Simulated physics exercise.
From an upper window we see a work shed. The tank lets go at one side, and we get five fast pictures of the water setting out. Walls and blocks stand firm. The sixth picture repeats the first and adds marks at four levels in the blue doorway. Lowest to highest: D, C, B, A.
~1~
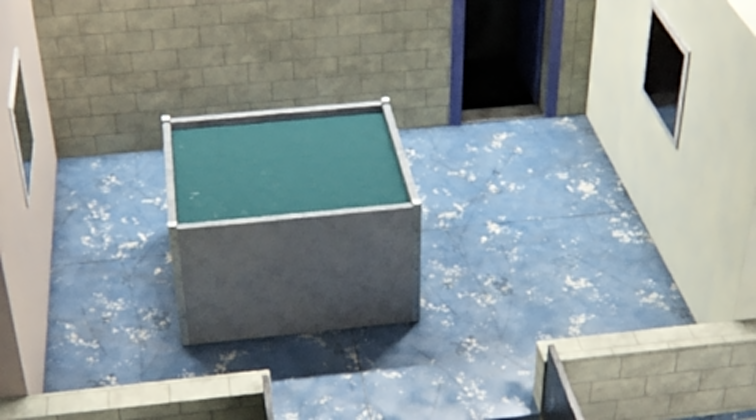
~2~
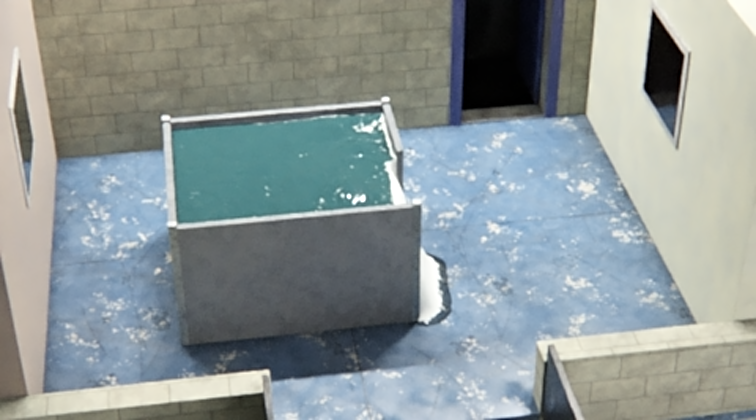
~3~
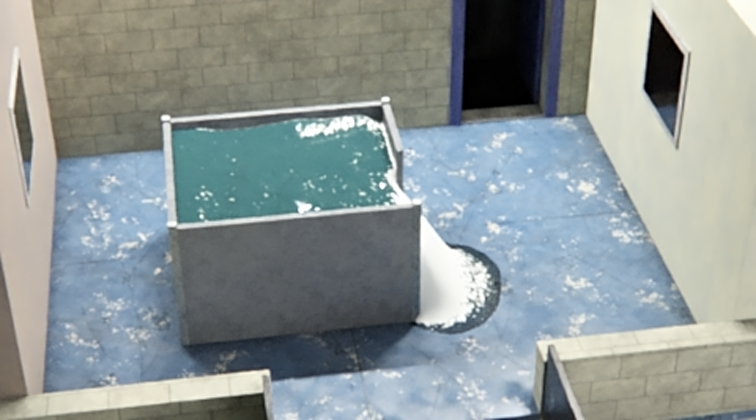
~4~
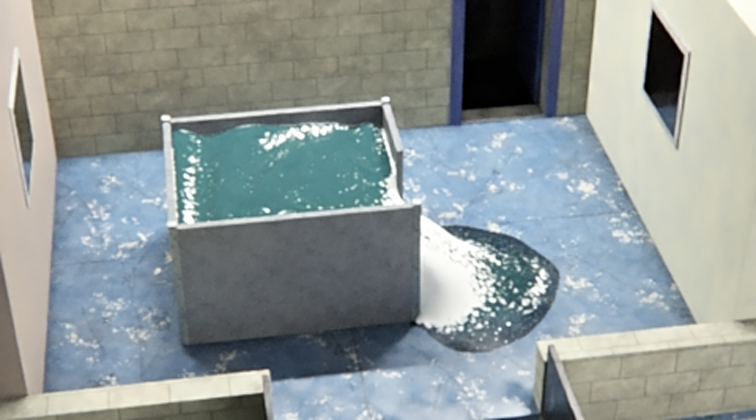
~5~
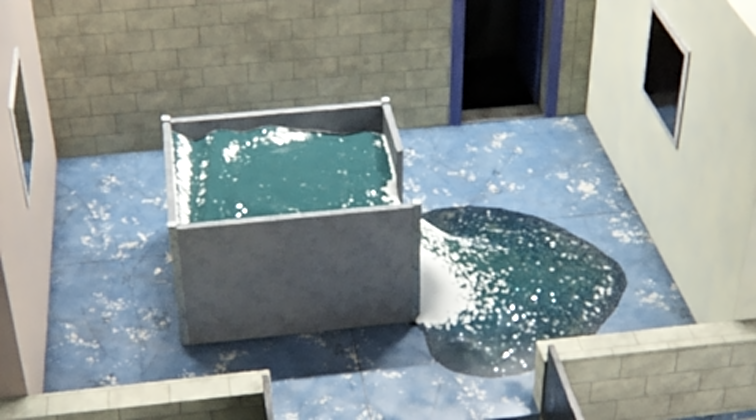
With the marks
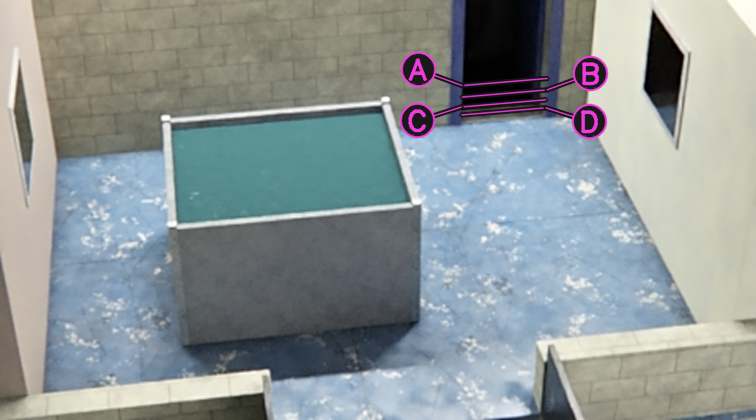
The footage shows a square grey tank of green water in a walled space with a blue-framed doorway; water pours from the tank's right side, foaming white, and spreads rightward across the mottled blue floor in a widening dark pool.
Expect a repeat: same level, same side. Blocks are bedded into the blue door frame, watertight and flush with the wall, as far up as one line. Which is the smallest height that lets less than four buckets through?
Use mark B.
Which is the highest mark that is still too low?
The answer is C.
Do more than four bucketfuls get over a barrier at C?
Yes, it does.
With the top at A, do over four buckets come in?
No, that is safe.
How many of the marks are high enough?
Two.
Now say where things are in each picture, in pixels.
Water in the tank at rest, its middle at (286, 169); foot of the blue doorway at (503, 121); open gate at (404, 351), in the first frame.
In the second frame, 2 % of the ground under water, visible out to (419, 256).
In the third frame, 4 % of the ground under water, visible out to (489, 266).
In the fourth frame, 9 % of the ground under water, visible out to (543, 264).
In the fifth frame, 17 % of the ground under water, visible out to (617, 278).
In magenta, A at (505, 81); B at (504, 93); C at (504, 103); D at (503, 111); from the bottom up D, C, B, A.
With A, nothing gets over.
With B, a bucket or two gets in.
With C, about 13 bucketfuls get in.
With D, dozens of bucketfuls pour in.
